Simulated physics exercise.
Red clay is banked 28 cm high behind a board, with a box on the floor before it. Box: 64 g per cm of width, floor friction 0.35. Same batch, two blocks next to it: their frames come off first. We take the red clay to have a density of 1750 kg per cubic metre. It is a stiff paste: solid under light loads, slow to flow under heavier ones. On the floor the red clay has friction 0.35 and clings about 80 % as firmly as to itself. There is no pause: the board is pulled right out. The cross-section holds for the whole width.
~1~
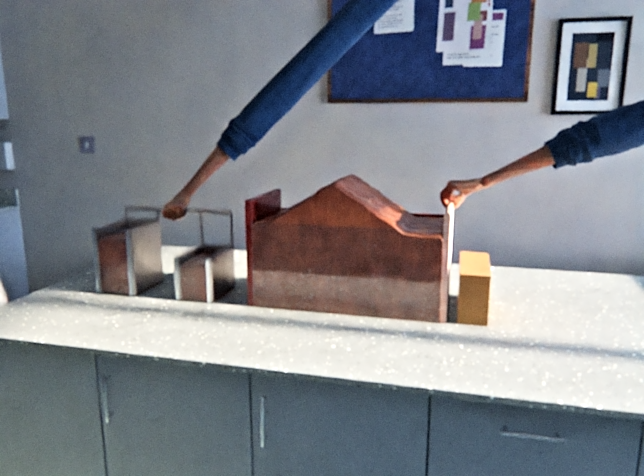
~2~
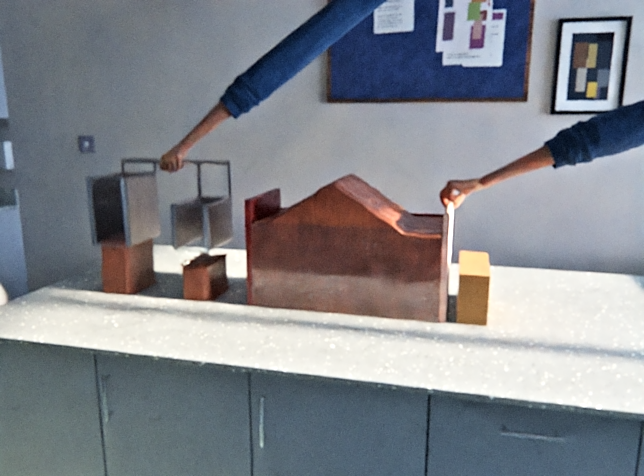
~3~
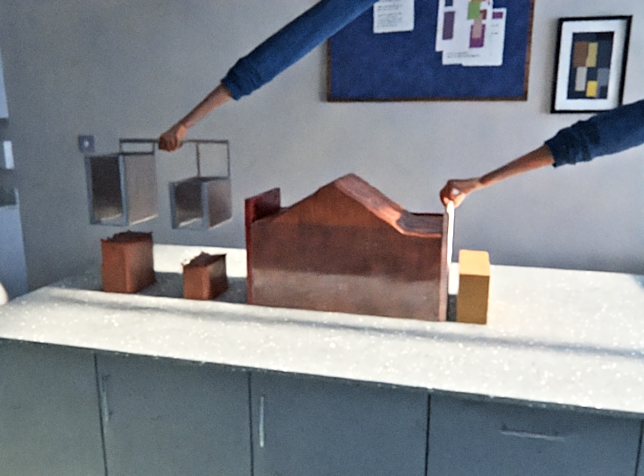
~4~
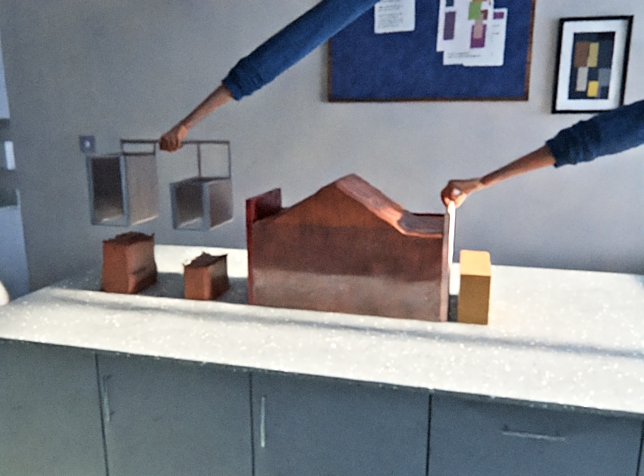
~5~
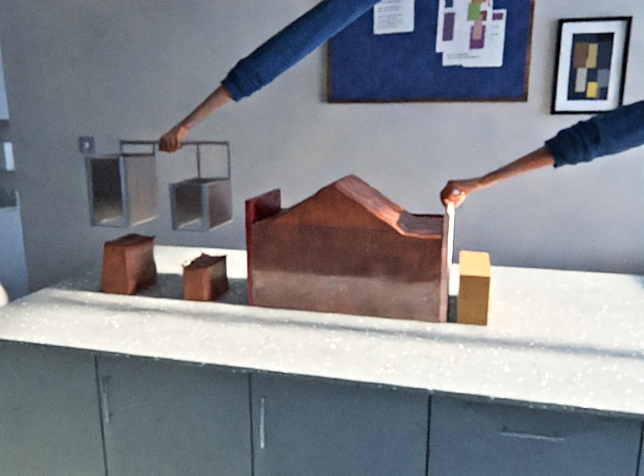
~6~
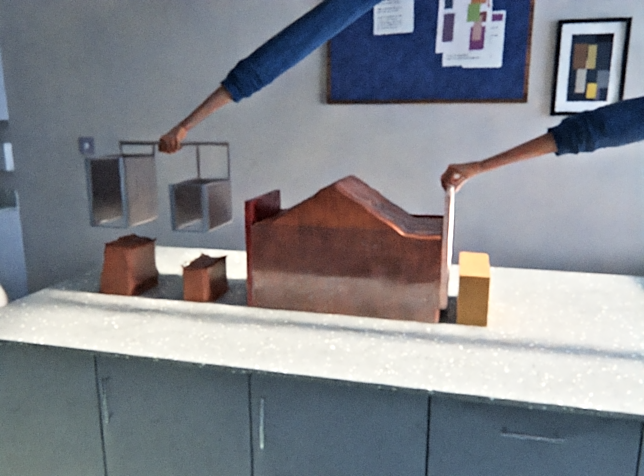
On a pale countertop in a room with a pinboard, an arm at left lifts two joined open moulds off two reddish-brown clay blocks and holds them above. The taller left block sags slightly, its base spreading, while the smaller one barely changes. Finally, another hand raises the board beside the large clay bank a little.
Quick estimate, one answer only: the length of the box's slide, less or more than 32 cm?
I would say less.
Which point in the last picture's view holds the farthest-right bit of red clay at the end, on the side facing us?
Position: About (496, 315).
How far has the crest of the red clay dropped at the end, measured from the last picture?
Around 8.5 centimetres, give or take.
Last picture + 0.27 s, the box has not moved.
Last picture + 0.59 s, the box has not moved.
Last picture + 0.90 s, the box has been pushed 6.3 cm.
Last picture + 1.21 s, the box has been pushed 12 cm.
Last picture + 1.33 s, the box has been pushed 12 cm.
